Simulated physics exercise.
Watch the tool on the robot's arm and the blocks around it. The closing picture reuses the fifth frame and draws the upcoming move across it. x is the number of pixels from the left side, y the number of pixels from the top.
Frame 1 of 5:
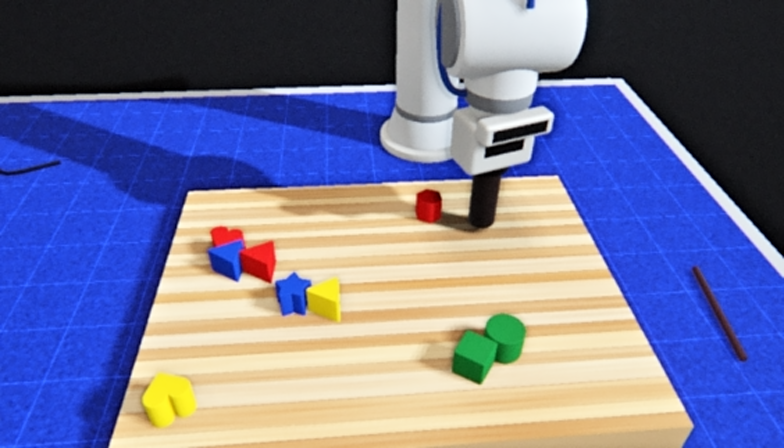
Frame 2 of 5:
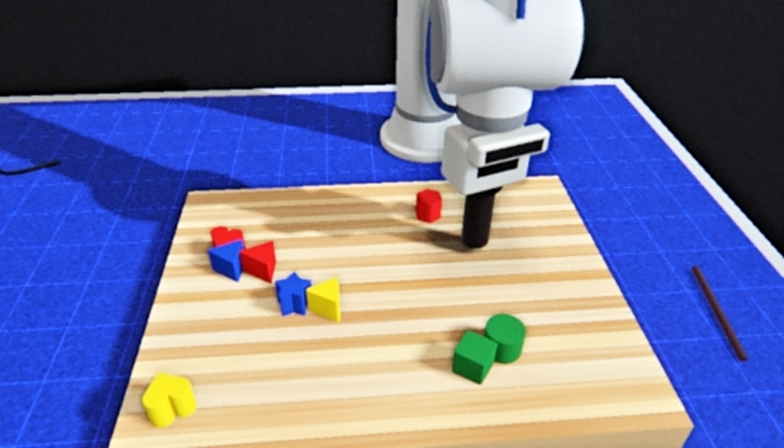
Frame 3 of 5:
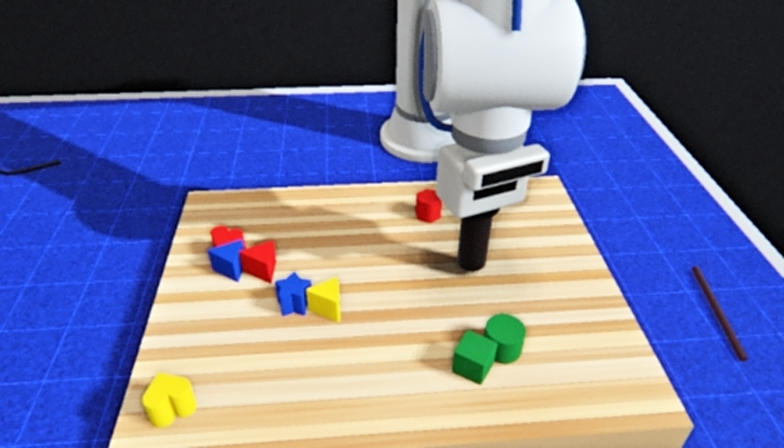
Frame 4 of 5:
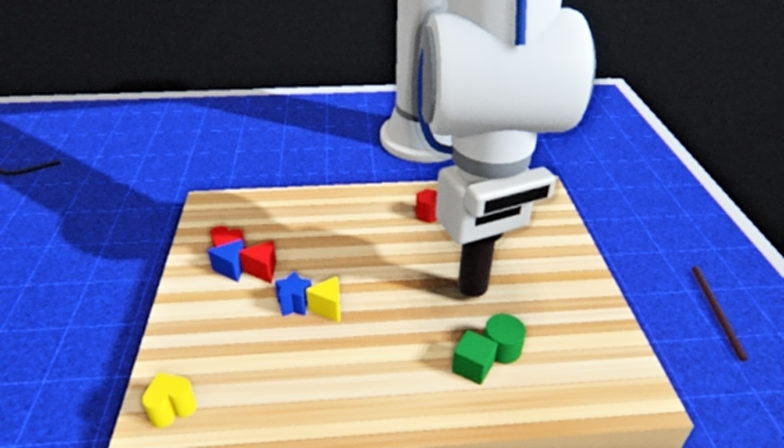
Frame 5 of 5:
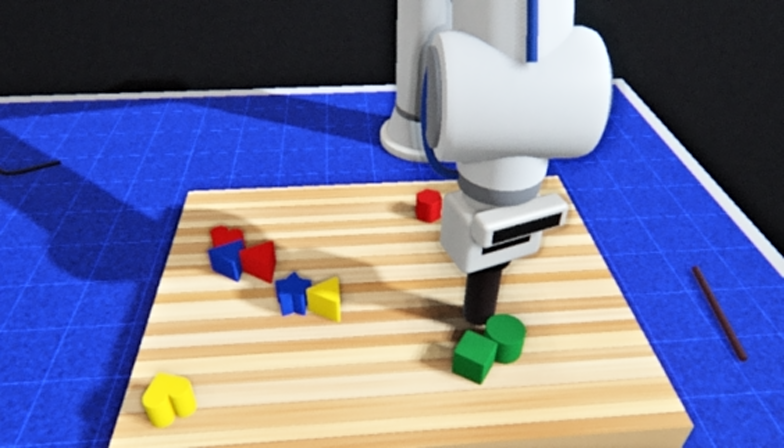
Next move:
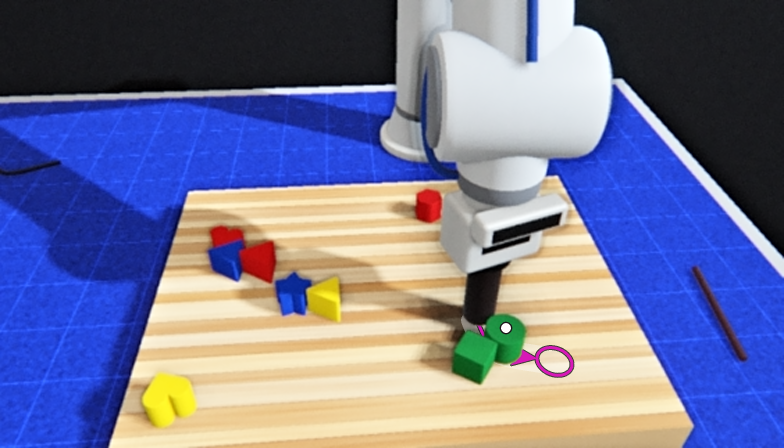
White robot arm moving its black tool forward across a striped wooden board, nearing green blocks while the coloured blocks stay still.
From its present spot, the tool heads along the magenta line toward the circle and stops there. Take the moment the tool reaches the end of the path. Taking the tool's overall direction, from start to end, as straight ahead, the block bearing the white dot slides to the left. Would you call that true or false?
That statement is not accurate.
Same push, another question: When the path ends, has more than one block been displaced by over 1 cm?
The answer is no.
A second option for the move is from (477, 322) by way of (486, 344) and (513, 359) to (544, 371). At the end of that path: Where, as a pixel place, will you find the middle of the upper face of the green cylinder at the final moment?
It is going to be at (577, 379).
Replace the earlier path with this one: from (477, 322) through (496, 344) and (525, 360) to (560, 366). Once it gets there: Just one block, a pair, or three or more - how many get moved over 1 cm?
Moved: Just one.
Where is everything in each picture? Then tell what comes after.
The first frame shows tip of the tool at (481, 221), middles of tops, green square at (476, 347), green cylinder at (506, 328).
The second frame shows tool at (475, 241), nothing pushed.
The third frame shows tool at (471, 263), nothing pushed.
The fourth frame shows tool at (473, 288), nothing pushed.
The fifth frame shows tool at (478, 315), green square at (476, 347), green cylinder at (506, 328).
The line goes from (477, 322) via (491, 345) and (521, 356), ending at (554, 361); the dot is on the green cylinder.
On the path given first. Halfway along, tool at (506, 346); green cylinder at (539, 356).
At the end, tool at (556, 355); green square unmoved; green cylinder at (568, 373).
